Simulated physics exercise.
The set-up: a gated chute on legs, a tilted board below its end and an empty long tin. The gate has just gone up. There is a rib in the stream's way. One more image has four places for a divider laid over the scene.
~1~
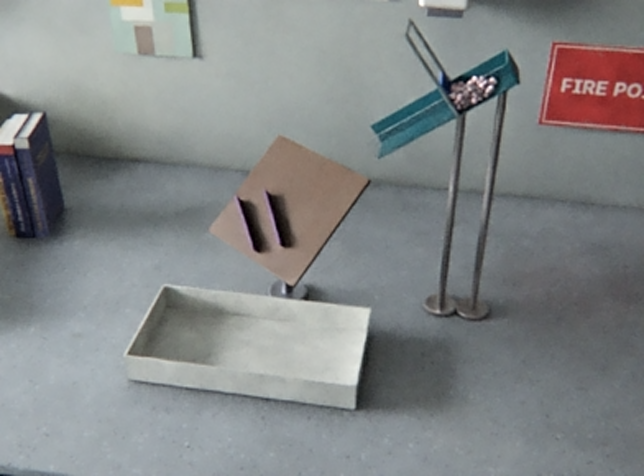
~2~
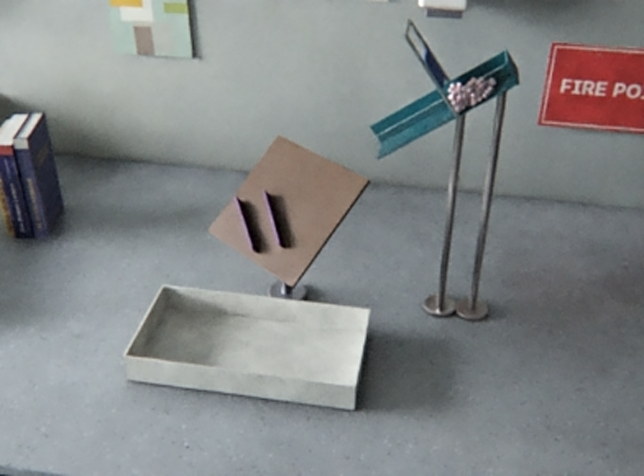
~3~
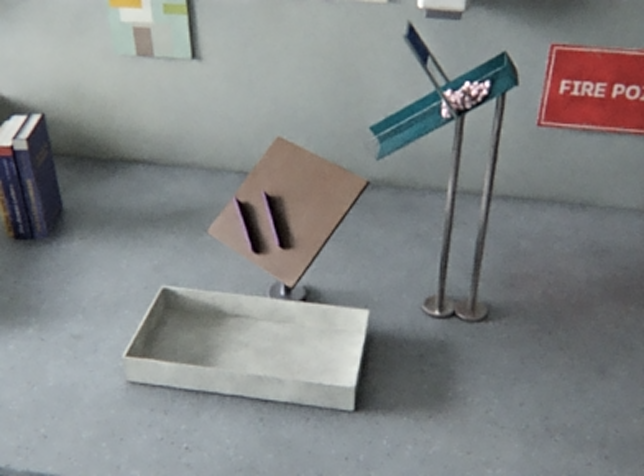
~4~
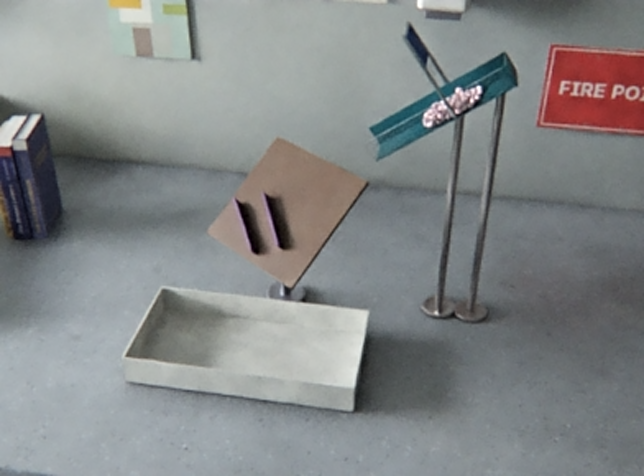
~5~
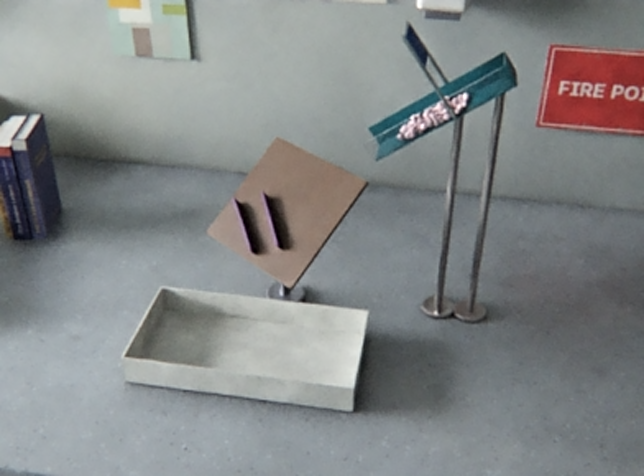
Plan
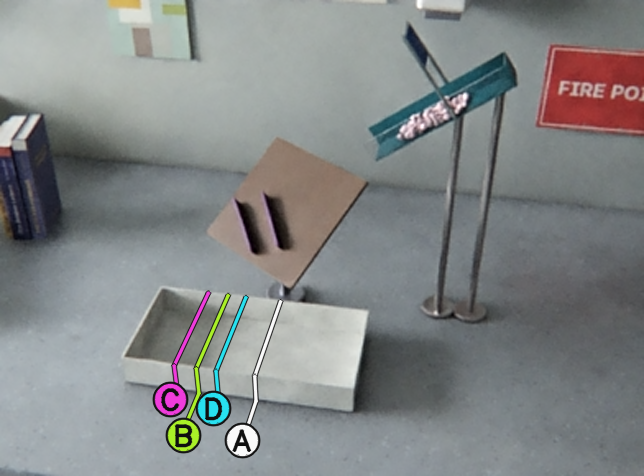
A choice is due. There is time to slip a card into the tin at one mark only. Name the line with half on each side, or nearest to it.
Line A does it best.
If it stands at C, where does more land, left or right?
The right side.
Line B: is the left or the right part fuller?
Right.
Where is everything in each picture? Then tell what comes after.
In the first picture, load behind the gate at (472, 92), sugar pearls; lip of the chute at (380, 151), sloping fairly steeply.
In the second picture, middle of the board at (285, 206), tilted fairly steeply; middle of its low edge at (248, 258); of its high edge at (322, 156).
In the third picture, front corners of the tin at (123, 357) and (354, 387), empty; front of the load at (444, 107).
In the fourth picture, middle of the load at (452, 104); its front at (427, 121), about a third of the way to the lip; rib from (234, 198) to (251, 249); rib from (262, 192) to (277, 245).
In the fifth picture, middle of the load at (438, 118); its front at (402, 135), about two thirds of the way to the lip.
On the marked copy, line A crosses the front rim at (255, 375); line B crosses the front rim at (196, 367); line C crosses the front rim at (174, 364); line D crosses the front rim at (216, 370).
For line A, of what is caught, about half on the left of the divider, about half on the right.
For line B, of what is caught, about a quarter on the left of the divider, most on the right.
For line C, of what is caught, a small part on the left of the divider, most on the right.
For line D, of what is caught, about a quarter on the left of the divider, most on the right.
